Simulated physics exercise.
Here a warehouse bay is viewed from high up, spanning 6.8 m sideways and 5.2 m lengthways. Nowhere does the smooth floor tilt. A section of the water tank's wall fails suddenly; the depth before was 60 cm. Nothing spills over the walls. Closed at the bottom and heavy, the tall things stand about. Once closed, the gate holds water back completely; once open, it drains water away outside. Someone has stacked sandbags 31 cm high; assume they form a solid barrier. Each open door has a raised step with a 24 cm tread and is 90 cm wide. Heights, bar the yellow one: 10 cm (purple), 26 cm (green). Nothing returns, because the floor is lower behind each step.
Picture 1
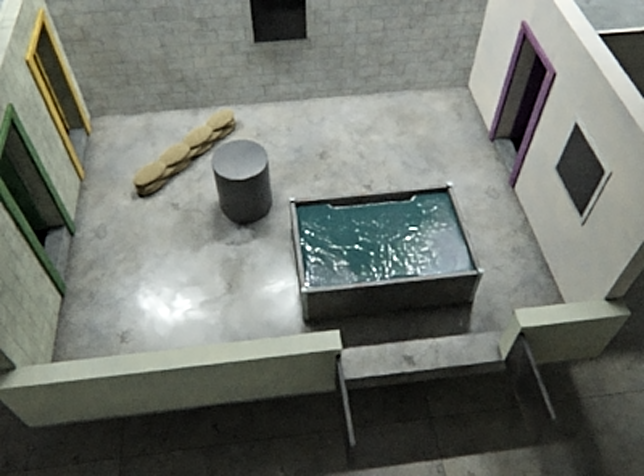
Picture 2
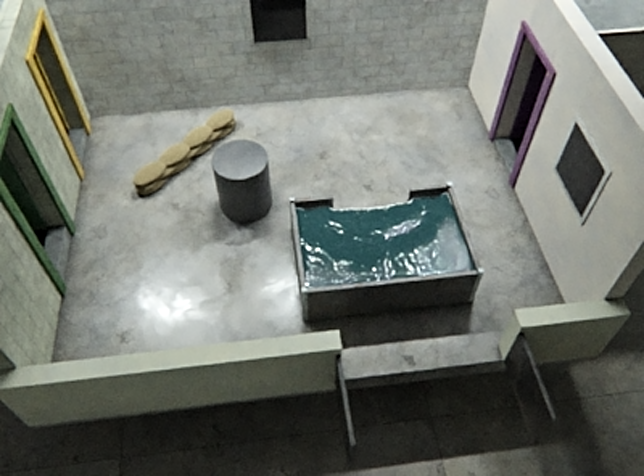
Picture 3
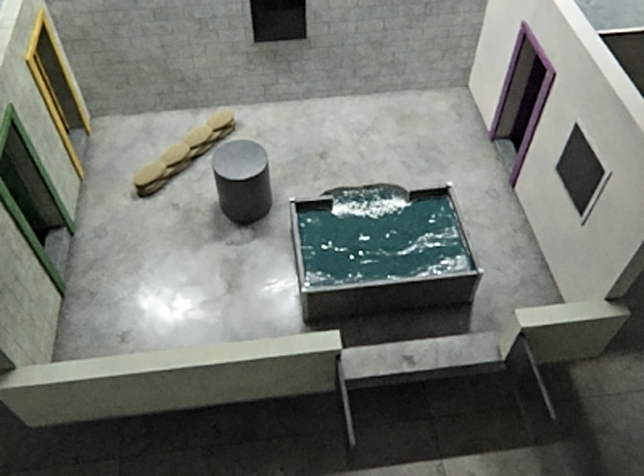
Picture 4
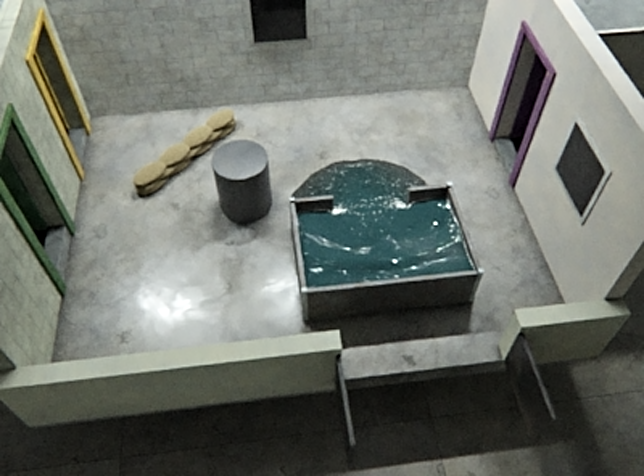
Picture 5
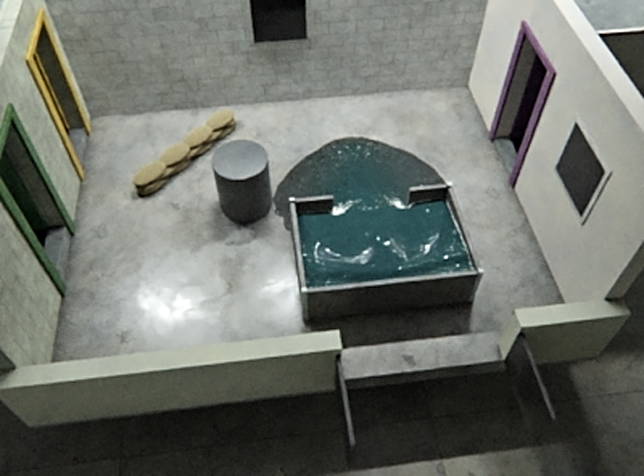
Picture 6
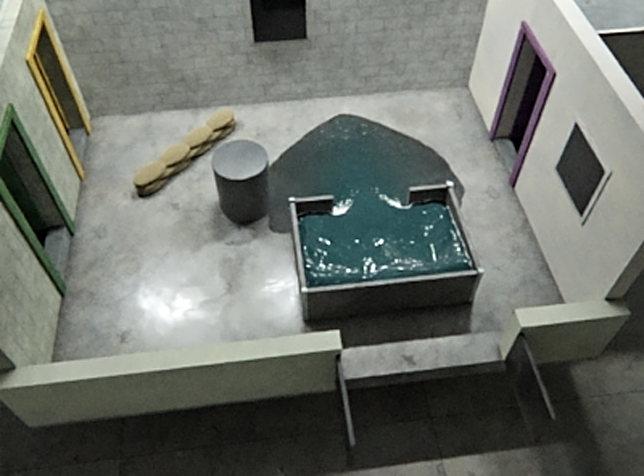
Water poured through a gap in the far side of a tank in a grey room, spreading across the floor in a widening dark pool behind it, beside a round pillar that stayed still.
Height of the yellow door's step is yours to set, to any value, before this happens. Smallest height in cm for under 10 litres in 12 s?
Around 7.5 cm.
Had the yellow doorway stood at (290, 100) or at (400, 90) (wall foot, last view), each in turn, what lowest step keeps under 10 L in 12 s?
About 21 cm for the first and 19 cm for the second.
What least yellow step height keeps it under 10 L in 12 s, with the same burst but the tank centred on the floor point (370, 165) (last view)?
Then it needs to be around 10.5 cm high.
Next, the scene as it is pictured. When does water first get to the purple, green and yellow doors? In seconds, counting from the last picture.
Purple: 1.3 s; green: 3.4 s; yellow: 2.2 s.
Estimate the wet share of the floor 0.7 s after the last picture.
Wet share: Around 30 %.
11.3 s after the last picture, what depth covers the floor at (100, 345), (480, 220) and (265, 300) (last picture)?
Roughly 6, then 8, then 4 cm.
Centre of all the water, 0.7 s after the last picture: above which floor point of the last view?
Approximately (370, 222).
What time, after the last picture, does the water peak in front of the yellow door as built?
Roughly at 2.8 s.
Then, 0.7 s after the last picture water covers 30 % of the floor, deepest (30 cm) near (363, 216); it has not reached the yellow door.
Then, 2.3 s after the last picture water covers 40 % of the floor, deepest (24 cm) near (464, 91); 9 cm at the yellow door, 0 litres in over its 18 cm step.
Then, 11.3 s after the last picture water covers 95 % of the floor, deepest (8 cm) near (557, 336); 5 cm at the yellow door, 0 litres in over its 18 cm step.
At the yellow door as built, the water peaked near 12 cm, 2.7 s after the last picture.
Run again over the same 12 s with other heights there, 17 litres in over 6.5 cm, 6 litres over 8.5 cm. The limit of 10 litres is kept from about 7.5 cm up.
